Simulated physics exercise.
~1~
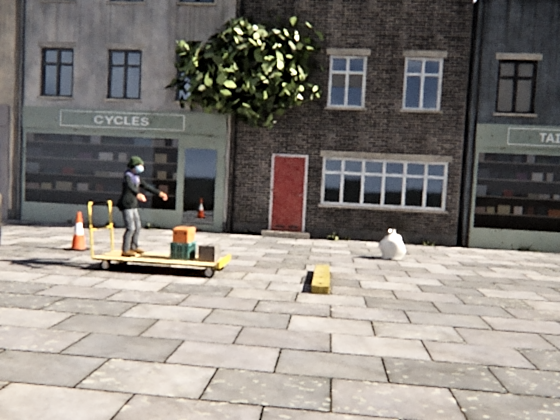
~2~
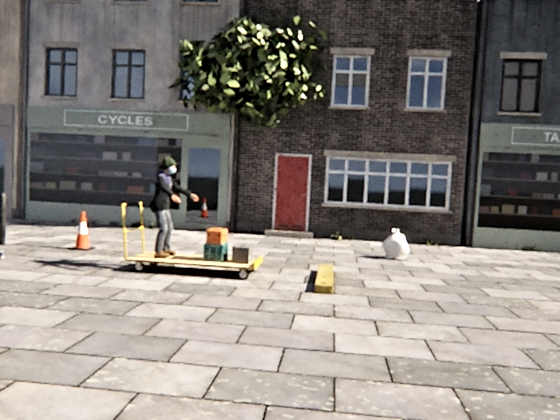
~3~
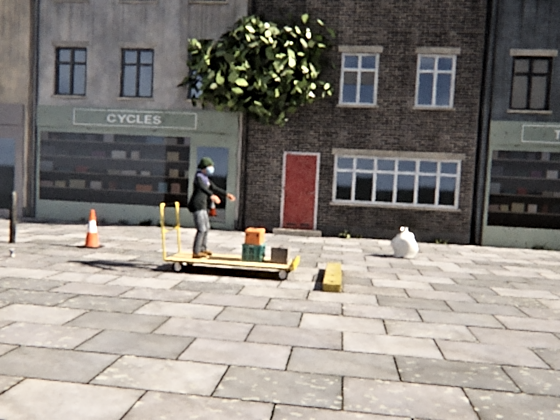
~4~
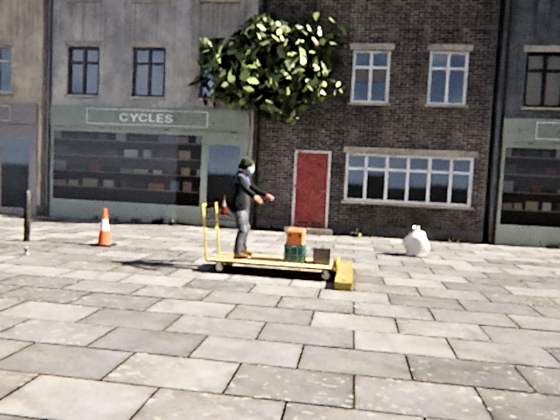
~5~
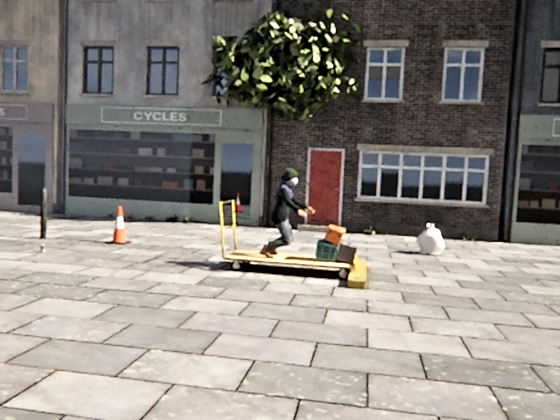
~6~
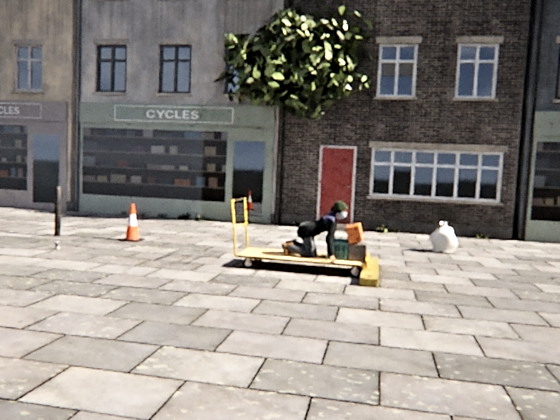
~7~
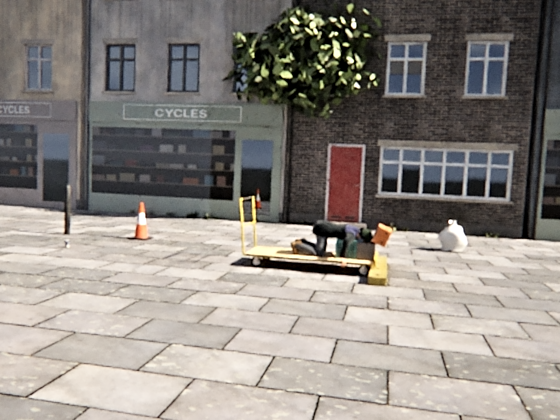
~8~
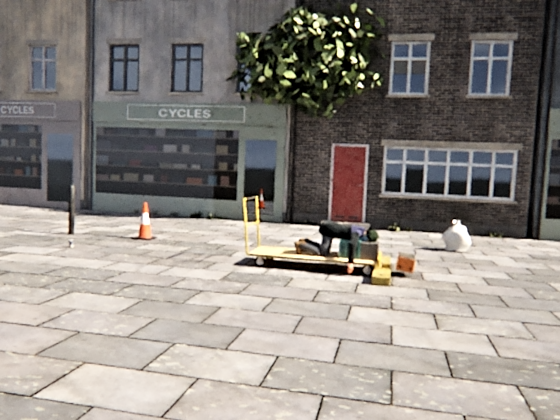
A worker stood on a yellow platform trolley rolling right across the paving until it stopped at a yellow kerb, then pitched forward onto the boxes and lay slumped on the deck, while the orange toolbox tumbled over the kerb beyond.
